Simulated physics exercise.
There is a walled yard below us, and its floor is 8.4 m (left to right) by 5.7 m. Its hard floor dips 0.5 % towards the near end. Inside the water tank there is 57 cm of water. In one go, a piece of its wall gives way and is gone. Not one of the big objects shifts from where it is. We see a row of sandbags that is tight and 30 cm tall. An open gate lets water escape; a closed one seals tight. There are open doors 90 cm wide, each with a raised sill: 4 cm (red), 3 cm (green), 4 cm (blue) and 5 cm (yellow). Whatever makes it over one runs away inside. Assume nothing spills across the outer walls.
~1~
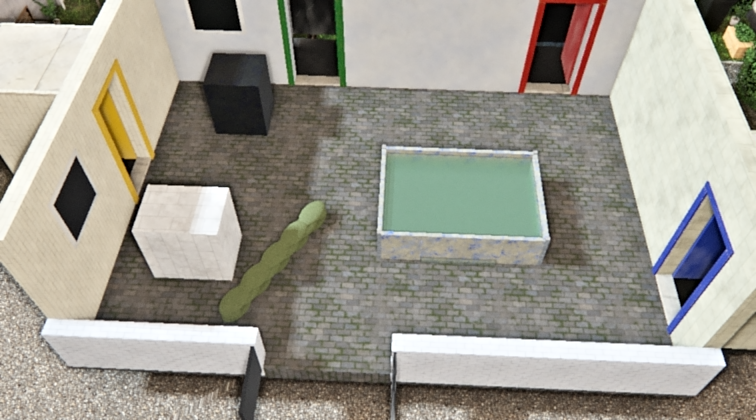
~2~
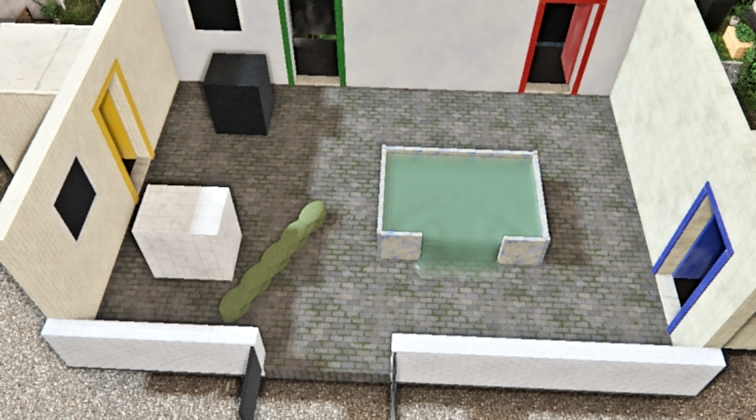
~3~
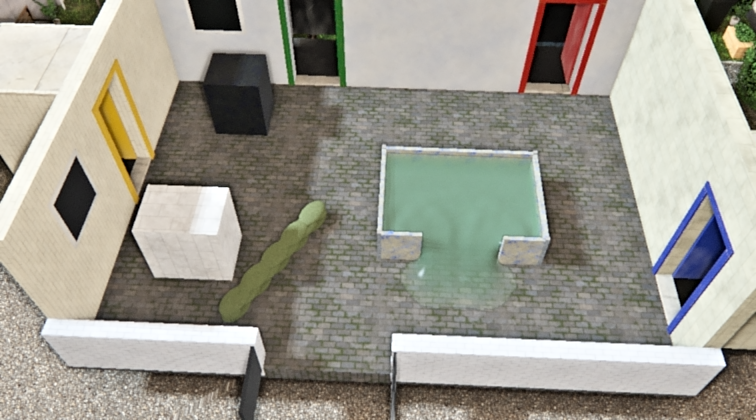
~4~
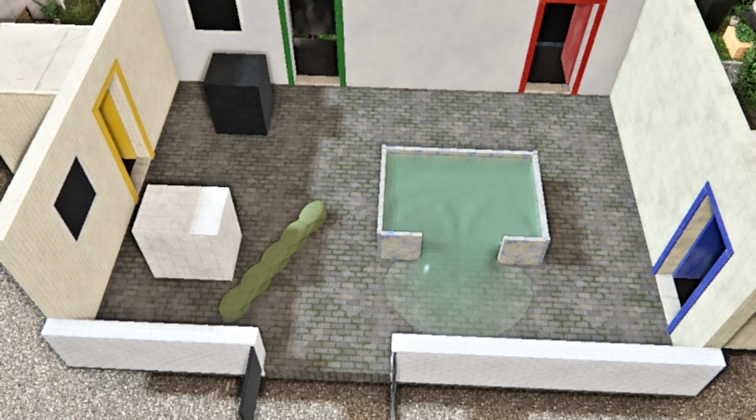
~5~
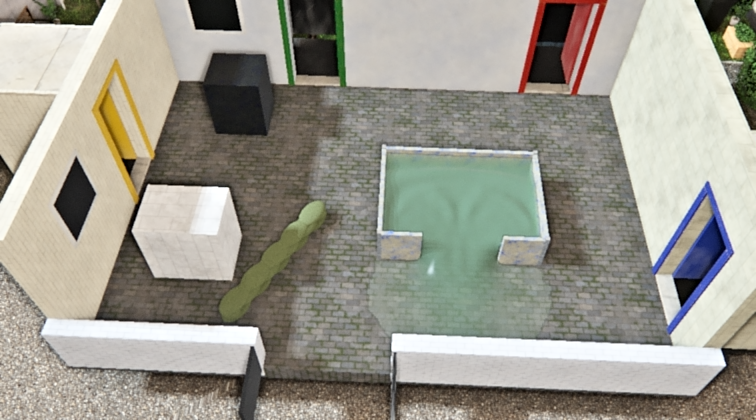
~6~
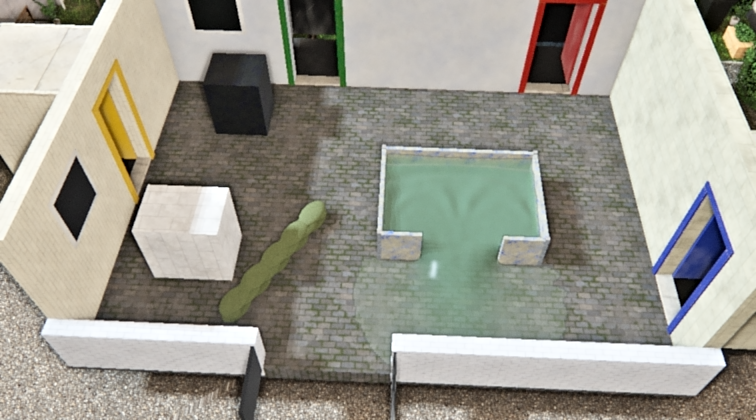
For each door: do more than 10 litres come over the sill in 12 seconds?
The red door is going to top the limit; the green door is going to fall short of the limit; the blue door is going to top the limit; the yellow door is going to fall short of the limit.
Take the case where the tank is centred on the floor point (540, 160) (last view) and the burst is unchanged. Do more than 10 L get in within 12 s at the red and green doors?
So the red door keeps within it and the green door keeps within it.
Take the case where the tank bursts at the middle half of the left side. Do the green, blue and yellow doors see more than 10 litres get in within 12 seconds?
The green door comes out more than that, the blue door less than that and the yellow door more than that.
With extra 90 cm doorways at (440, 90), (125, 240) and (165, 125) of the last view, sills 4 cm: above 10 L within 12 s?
Note, doorways in listed order: Stays short, stays short, stays short.
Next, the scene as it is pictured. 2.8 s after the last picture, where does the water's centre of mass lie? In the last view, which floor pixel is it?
About (460, 268).
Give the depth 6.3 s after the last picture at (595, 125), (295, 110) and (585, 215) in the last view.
Approximately 3, 0 and 4 centimetres, going through them in turn.
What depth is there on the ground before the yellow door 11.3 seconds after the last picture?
Depth: Approx. 2.0 cm.
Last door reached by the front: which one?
It's the green door that comes last.
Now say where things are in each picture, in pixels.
In the first picture, still water, 57 cm deep, in the water tank at (461, 194).
In the second picture, the front is at (418, 266), 0.7 m from the gap at (460, 251); 0.3 m2 of floor is under water; 57 cm left at the back of the water tank.
In the third picture, water pours out at (460, 253) and has run 0.9 m, to (425, 300); typically 10 cm deep outside, 57 cm at the water tank's back.
In the fourth picture, water pours out at (460, 253) and has run 1.4 m, to (433, 333); typically 8 cm deep outside, 57 cm at the water tank's back.
In the fifth picture, the front is at a hidden place, 1.8 m from the gap at (460, 252); 3.3 m2 of floor is under water; 50 cm left at the back of the water tank.
In the sixth picture, the front is at a hidden place, 2.0 m from the gap at (460, 252); 3.8 m2 of floor is under water; 48 cm left at the back of the water tank.
Then, 0.7 s after the last picture water covers 10 % of the floor and is deepest (40 cm) near (451, 360); red door not reached, green door not reached, blue door not reached, yellow door not reached.
Then, 1.5 s after the last picture water covers 20 % of the floor and is deepest (34 cm) near (463, 361); red door not reached, green door not reached, blue door 12 cm at the sill, 2 L in, yellow door not reached.
Then, 2.8 s after the last picture water covers 30 % of the floor and is deepest (24 cm) near (643, 369); red door not reached, green door not reached, blue door 14 cm at the sill, 65 L in, yellow door not reached.
Then, 6.3 s after the last picture water covers 60 % of the floor and is deepest (14 cm) near (451, 360); red door 8 cm at the sill, 12 L in, green door not reached, blue door 10 cm at the sill, 179 L in, yellow door 2 cm at the sill, 0 L in.
Then, 11.3 s after the last picture water covers 90 % of the floor and is deepest (8 cm) near (451, 360); red door 5 cm at the sill, 44 L in, green door 3 cm at the sill, 0 L in, blue door 6 cm at the sill, 224 L in, yellow door 2 cm at the sill, 0 L in.
